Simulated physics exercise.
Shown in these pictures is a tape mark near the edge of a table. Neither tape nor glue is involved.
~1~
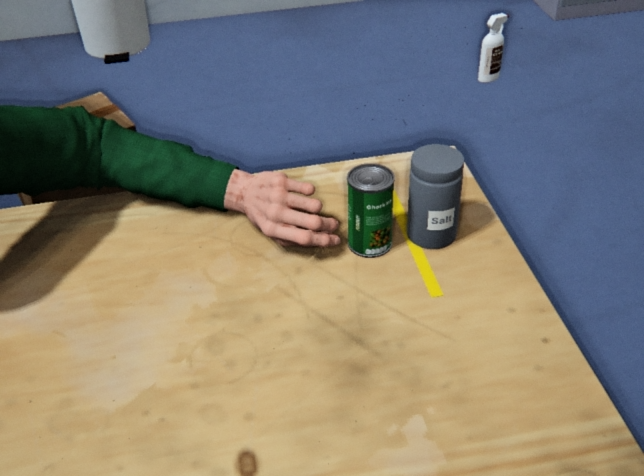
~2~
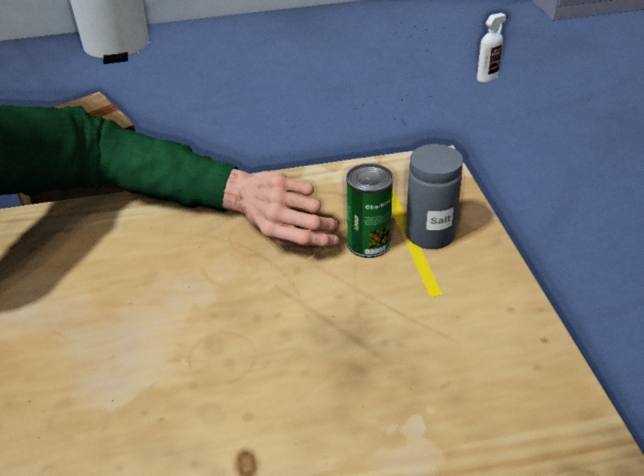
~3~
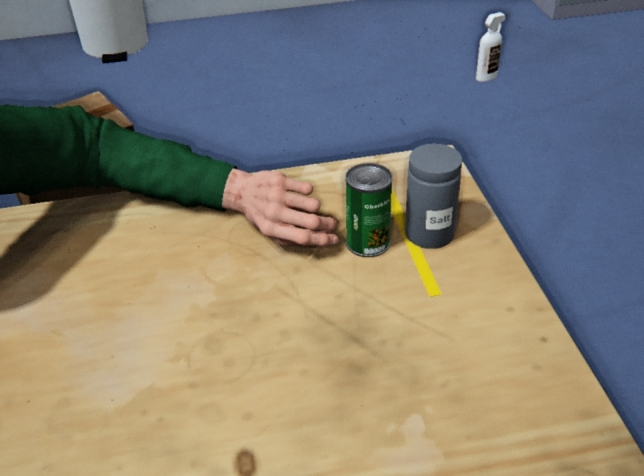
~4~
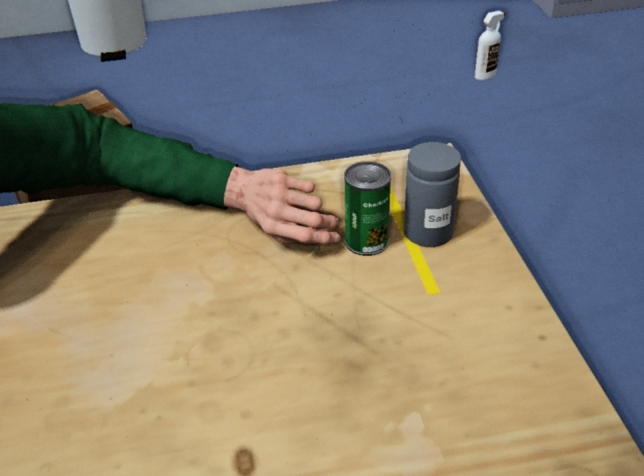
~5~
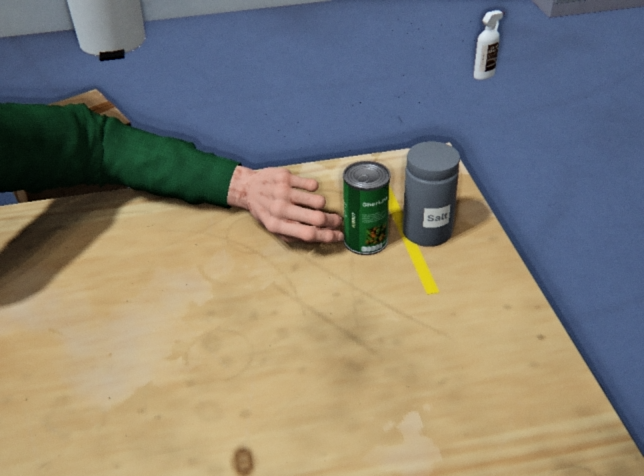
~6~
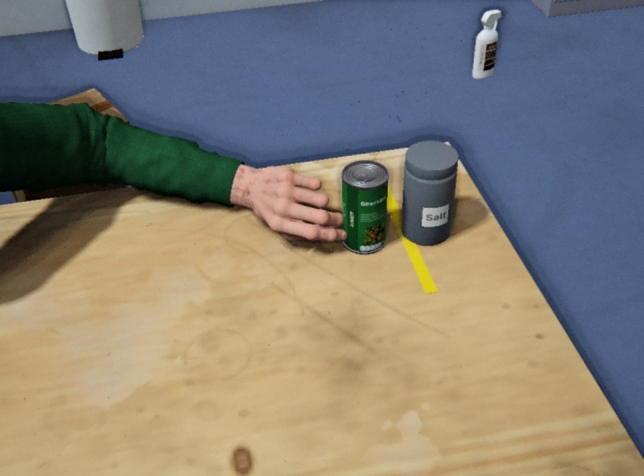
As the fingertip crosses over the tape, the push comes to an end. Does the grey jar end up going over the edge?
No.
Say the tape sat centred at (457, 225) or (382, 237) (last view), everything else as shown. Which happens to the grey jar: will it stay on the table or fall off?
Try one: It is lost over the side; try two: It never leaves the tabletop.
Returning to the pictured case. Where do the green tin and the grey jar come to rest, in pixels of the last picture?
Final spots: Green tin at (434, 198), grey jar at (481, 186).
Then, 0.46 s after the last picture, grey jar moved a little near (443, 192).
Then, 0.76 s after the last picture, grey jar moved about its own width near (466, 188).
At rest, the grey jar is still on the table, near (481, 186).
